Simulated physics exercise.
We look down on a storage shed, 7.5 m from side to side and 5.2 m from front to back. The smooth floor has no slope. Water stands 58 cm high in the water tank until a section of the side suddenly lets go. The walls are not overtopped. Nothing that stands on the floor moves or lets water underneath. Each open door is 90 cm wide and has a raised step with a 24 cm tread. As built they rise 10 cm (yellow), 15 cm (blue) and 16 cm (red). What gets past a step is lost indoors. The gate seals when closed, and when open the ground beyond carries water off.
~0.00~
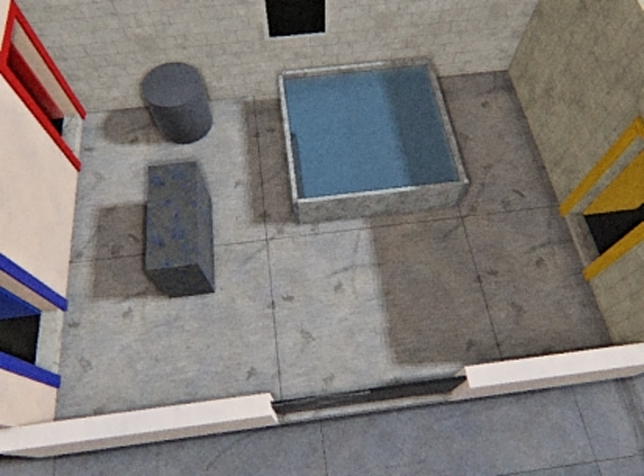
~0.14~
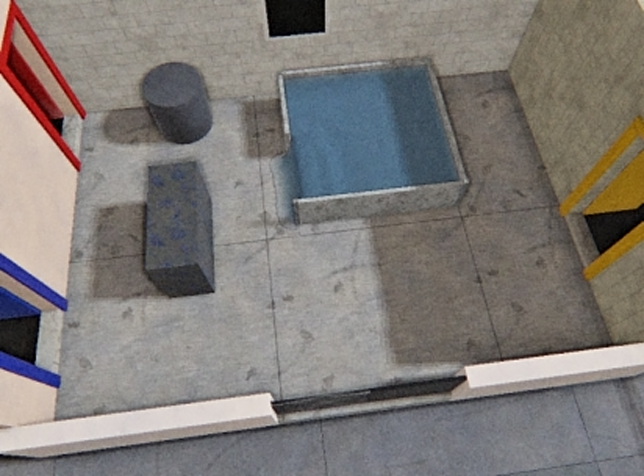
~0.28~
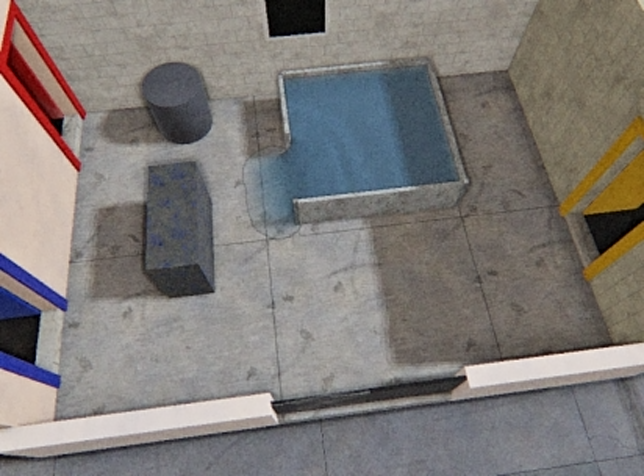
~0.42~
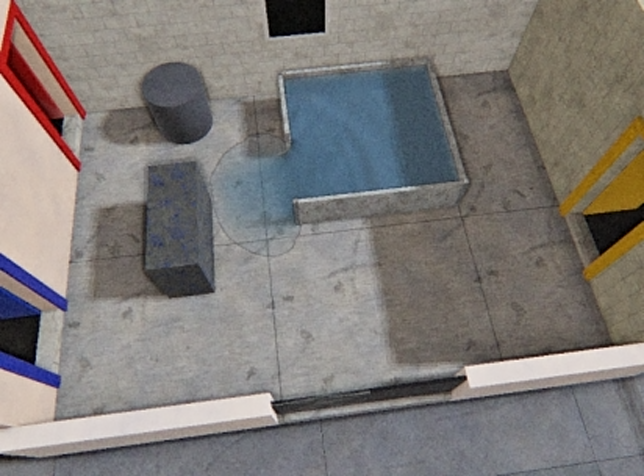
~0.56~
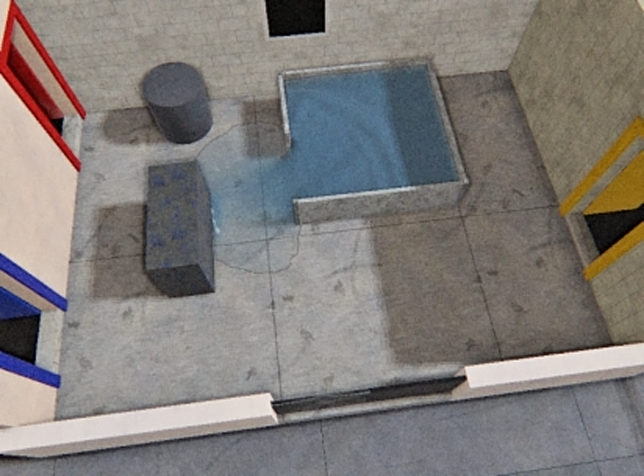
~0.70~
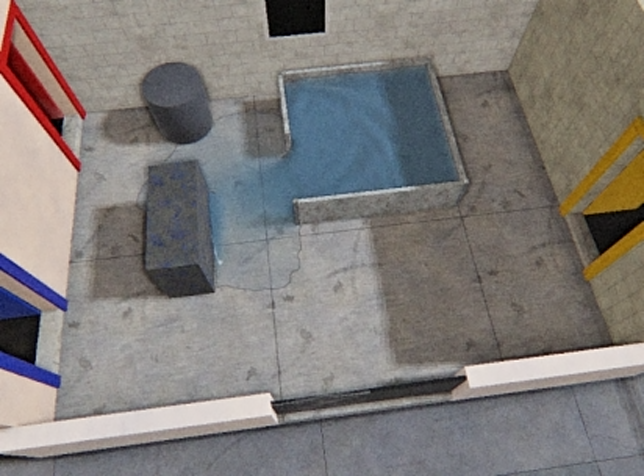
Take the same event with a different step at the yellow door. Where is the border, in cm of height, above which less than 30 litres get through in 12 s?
Some 7.5 cm above the ground.
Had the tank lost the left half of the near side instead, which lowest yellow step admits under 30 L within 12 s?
Some 7.0 cm.
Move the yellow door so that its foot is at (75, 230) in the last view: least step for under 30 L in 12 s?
Roughly 12.0 cm.
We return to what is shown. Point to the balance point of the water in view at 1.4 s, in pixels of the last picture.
Around (331, 164).
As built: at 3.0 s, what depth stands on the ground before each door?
Depths in cm: Yellow 0, blue 2, red 28.
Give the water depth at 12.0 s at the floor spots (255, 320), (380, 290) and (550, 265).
In that order: 9, 4 and 11 cm.
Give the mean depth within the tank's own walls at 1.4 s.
Roughly 44 cm on average.
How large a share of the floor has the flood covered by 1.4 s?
Near 20 per cent is wet.
After 1.4 s water covers 20 % of the floor, deepest (42 cm) near (227, 214); it has not reached the yellow door.
After 3.0 s water covers 50 % of the floor, deepest (31 cm) near (84, 119); it has not reached the yellow door.
After 12.0 s water covers 100 % of the floor, deepest (16 cm) near (523, 124); 11 cm at the yellow door, 6 litres in over its 10 cm step.
At the yellow door as built, the water arrived by 4.7 s and peaked near 13 cm at 8.8 s.
Run again over the same 12 s with other heights there, 44 litres in over 6.5 cm, 17 litres over 8.5 cm. The limit of 30 litres is kept from about 7.5 cm up.
